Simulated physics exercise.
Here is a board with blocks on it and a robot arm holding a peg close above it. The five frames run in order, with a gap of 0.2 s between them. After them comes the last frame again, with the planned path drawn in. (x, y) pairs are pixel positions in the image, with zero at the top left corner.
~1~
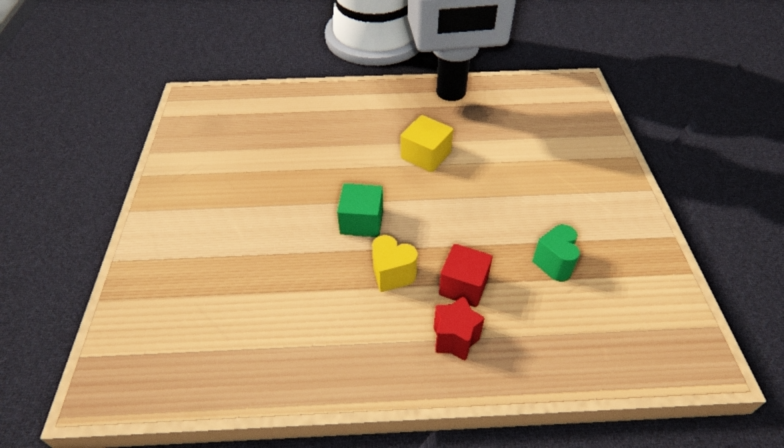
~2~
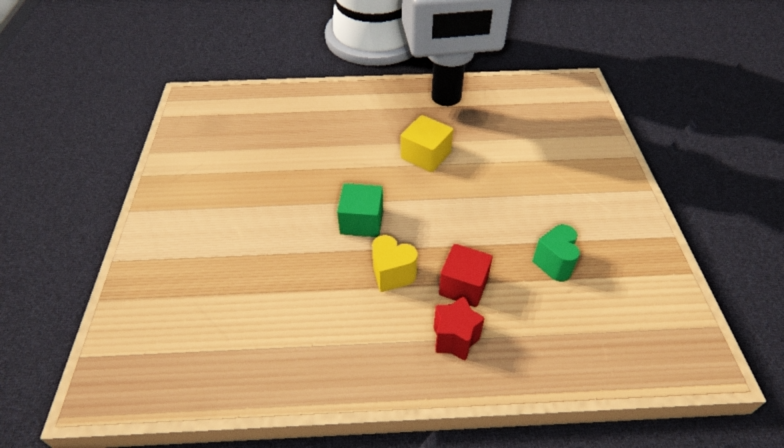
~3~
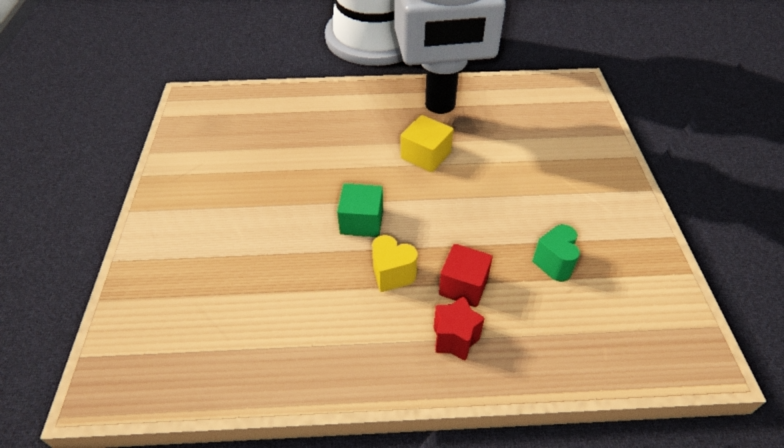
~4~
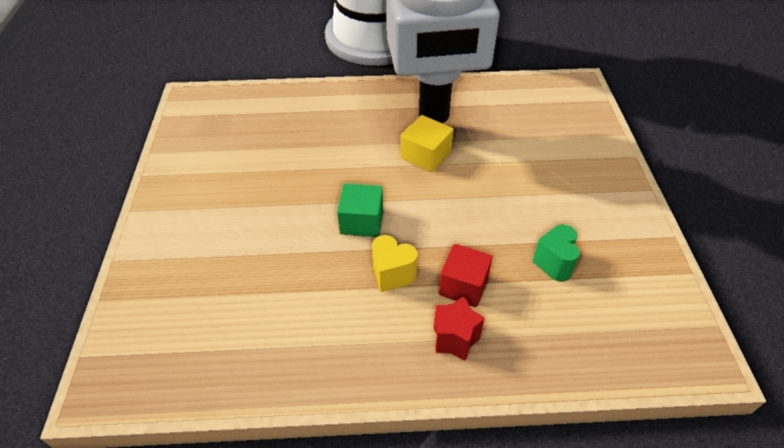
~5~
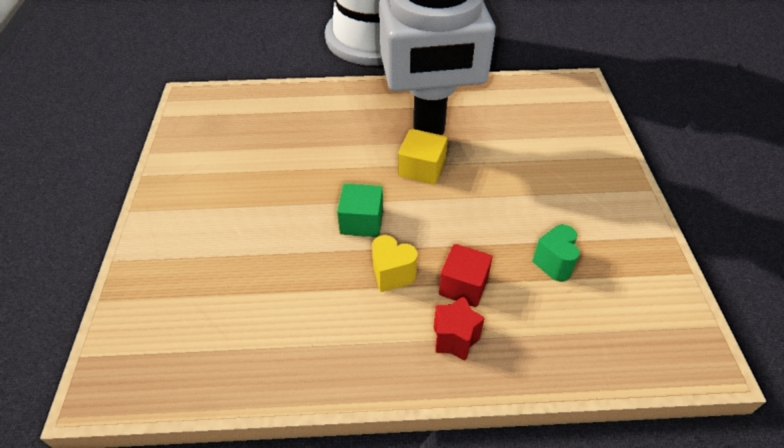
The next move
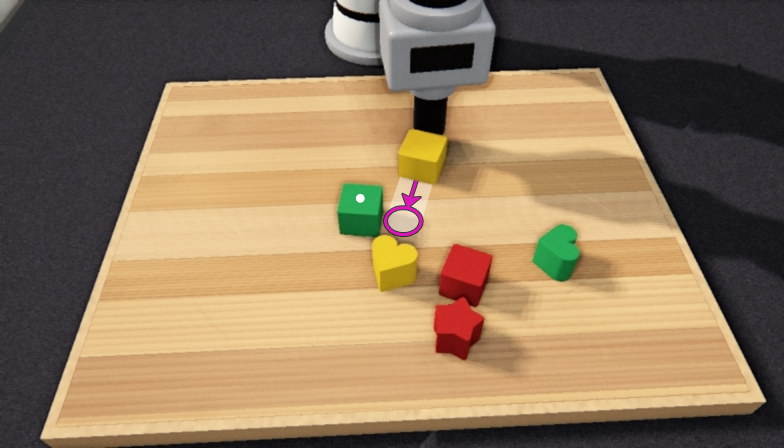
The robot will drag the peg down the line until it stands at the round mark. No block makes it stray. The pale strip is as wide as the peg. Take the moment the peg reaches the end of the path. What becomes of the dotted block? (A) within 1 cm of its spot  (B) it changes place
I'll go with A - within 1 cm of its spot.
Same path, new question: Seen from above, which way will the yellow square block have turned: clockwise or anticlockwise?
Looking down on the board, it turns counter-clockwise.
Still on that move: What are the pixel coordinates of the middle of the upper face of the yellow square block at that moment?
Its top centre is at about (411, 229).
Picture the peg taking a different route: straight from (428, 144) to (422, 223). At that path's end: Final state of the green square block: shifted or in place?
In the end it has not been moved.
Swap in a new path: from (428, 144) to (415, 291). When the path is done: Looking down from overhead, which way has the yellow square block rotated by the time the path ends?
Viewed from the top, it goes clockwise.
Path on the board, in a line from (428, 144) to (403, 221); the dot is on the green square block.
On the path given first. One third of the way, peg (421, 154); yellow square block (418, 172).
Two thirds of the way, peg (413, 179); yellow square block (414, 199), turned 20° anticlockwise.
At the end, peg (404, 207); green square block in place; yellow heart-shaped block (389, 260); yellow square block (411, 229), turned 35° anticlockwise.
